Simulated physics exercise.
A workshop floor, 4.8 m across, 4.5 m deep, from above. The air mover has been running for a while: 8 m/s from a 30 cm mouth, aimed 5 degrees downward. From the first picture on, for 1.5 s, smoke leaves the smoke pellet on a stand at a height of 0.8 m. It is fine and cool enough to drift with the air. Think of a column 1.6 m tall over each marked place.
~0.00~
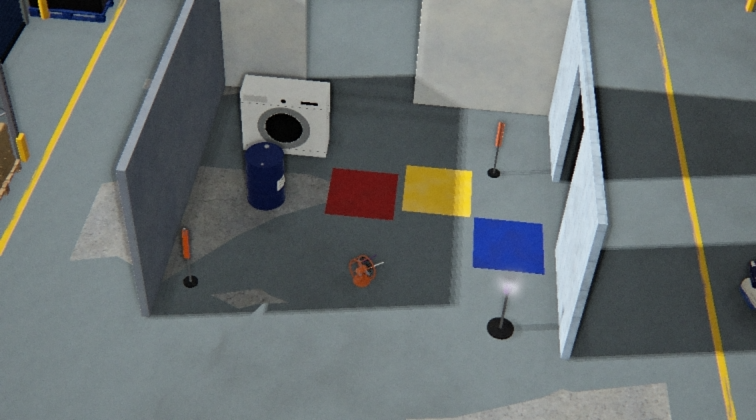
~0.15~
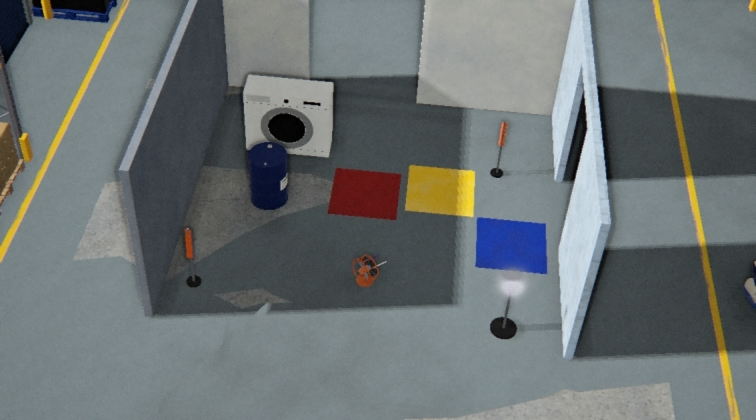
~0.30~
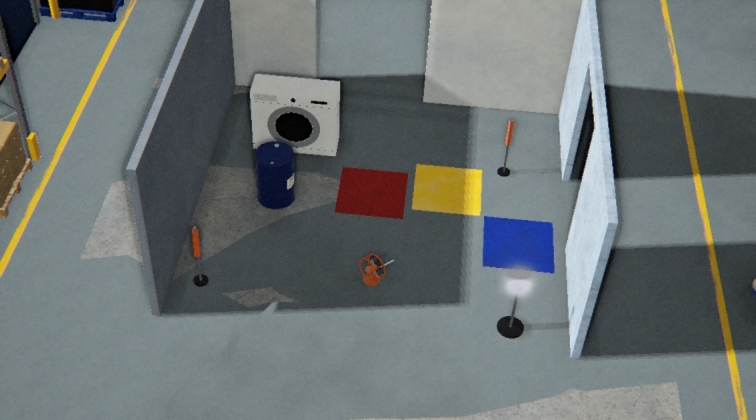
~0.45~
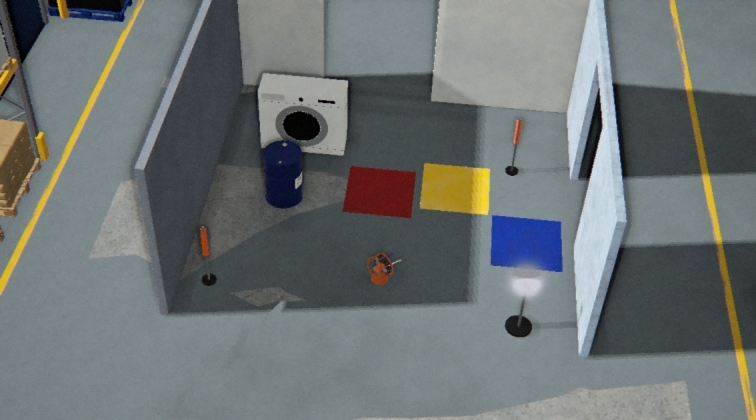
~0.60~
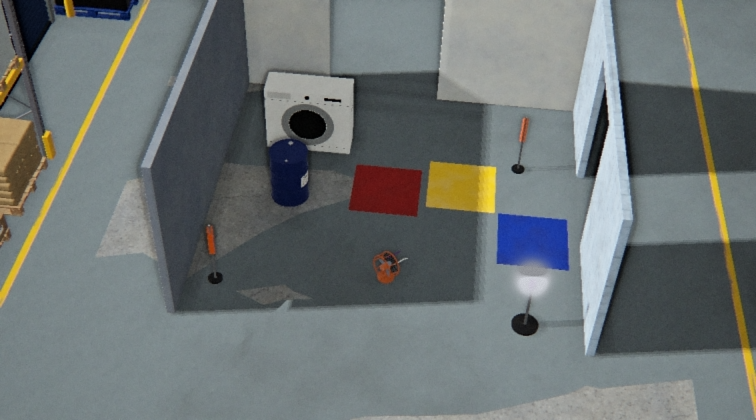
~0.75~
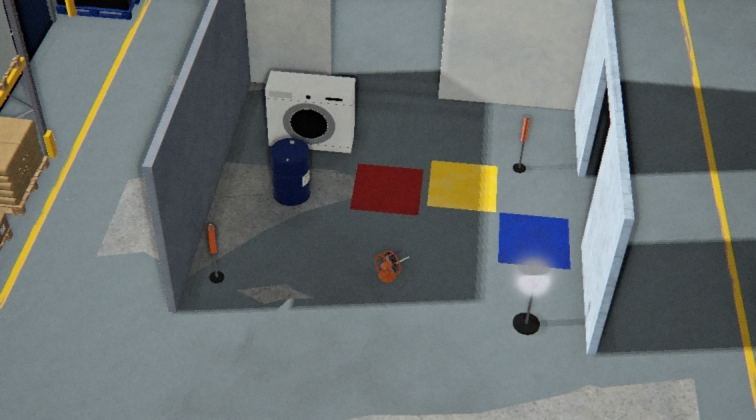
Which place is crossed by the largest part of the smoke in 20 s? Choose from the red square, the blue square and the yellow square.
It is blue.
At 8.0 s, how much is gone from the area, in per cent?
Near 0 %.
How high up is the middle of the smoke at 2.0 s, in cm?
Roughly 70 cm up.
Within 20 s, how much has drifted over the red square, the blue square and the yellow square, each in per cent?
About 0 % red, 100 % blue, 0 % yellow.
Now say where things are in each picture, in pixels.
In the first picture, the smoke is thickest near (509, 284), the smoke pellet on a stand stands at (507, 293) and the air mover is at (362, 270).
In the second picture, the smoke is thickest near (512, 283), the blue square is centred on (511, 245), the red square is centred on (365, 194) and the yellow square is centred on (441, 191).
In the third picture, the smoke is thickest near (518, 281), a ribbon ends at (197, 257) and a ribbon ends at (508, 145).
In the fourth picture, the smoke is thickest near (526, 280), the top of a barrel is at (282, 153) and the top of a machine is at (303, 86).
In the fifth picture, the smoke is thickest near (532, 278).
In the sixth picture, the smoke is thickest near (533, 277), a ribbon ends at (214, 253) and a ribbon ends at (524, 141).
By 2.0 s, 0 % is gone from the area; 0 % has passed over the blue square, 0 % over the red square and 0 % over the yellow square, and the middle of the rest is near (530, 272).
By 4.0 s, 0 % is gone from the area; 0 % has passed over the blue square, 0 % over the red square and 0 % over the yellow square, and the middle of the rest is near (521, 261).
By 8.0 s, 0 % is gone from the area; 43 % has passed over the blue square, 0 % over the red square and 0 % over the yellow square, and the middle of the rest is near (503, 238).
By 20.0 s, 98 % is gone from the area; 100 % has passed over the blue square, 0 % over the red square and 0 % over the yellow square.
